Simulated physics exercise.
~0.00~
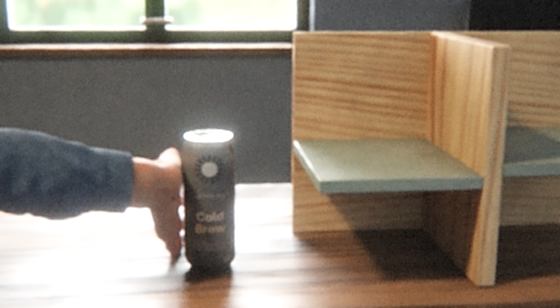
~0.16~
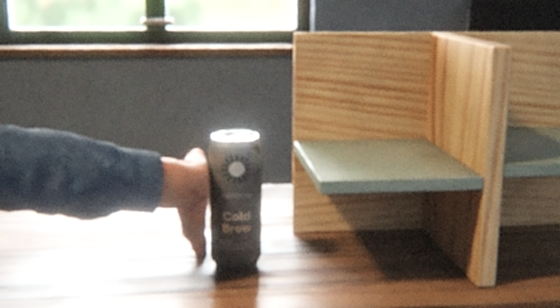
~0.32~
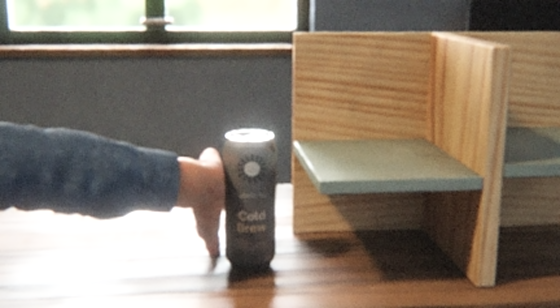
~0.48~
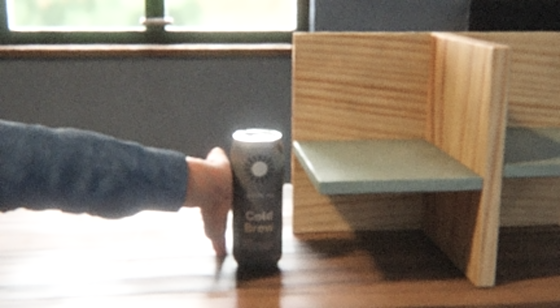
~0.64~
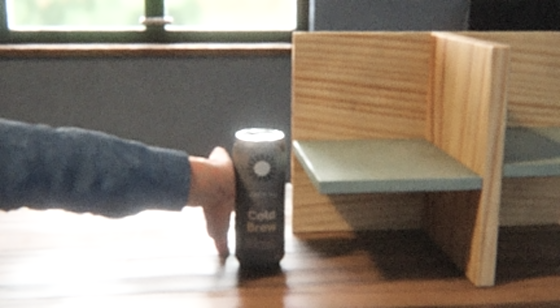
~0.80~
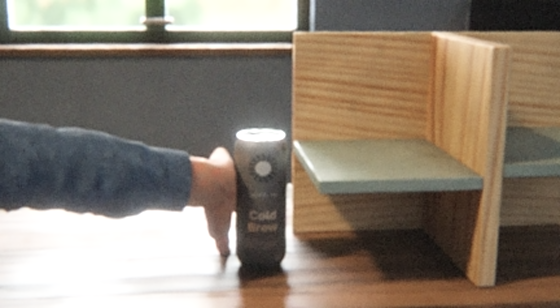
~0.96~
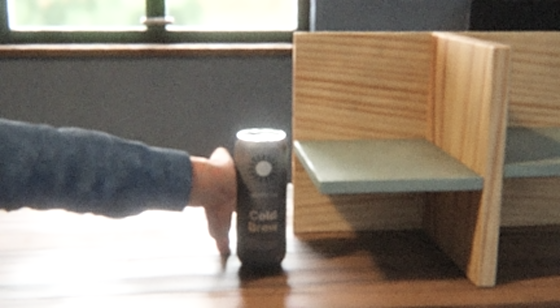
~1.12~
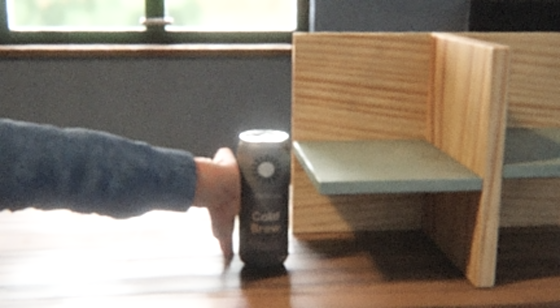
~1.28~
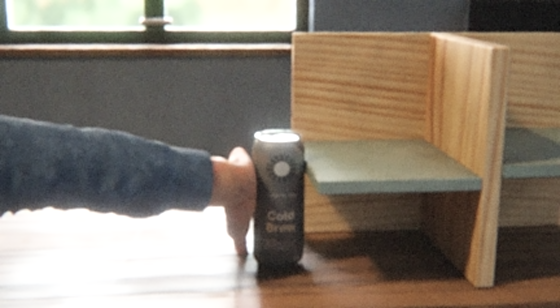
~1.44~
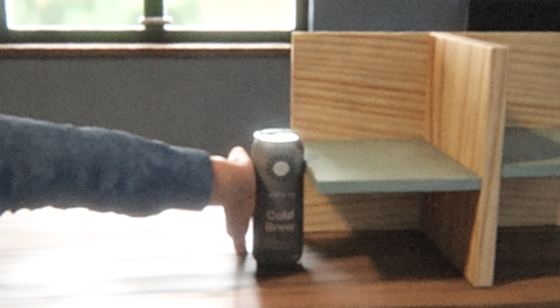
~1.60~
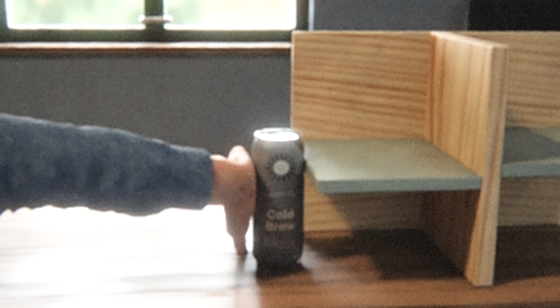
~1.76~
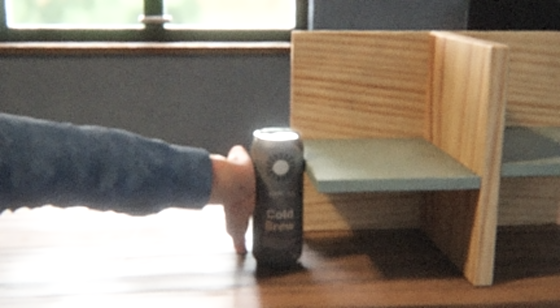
Grey cold brew can sliding upright to the right across a wooden table, pushed by a hand, pausing, then stopping against a shelf.
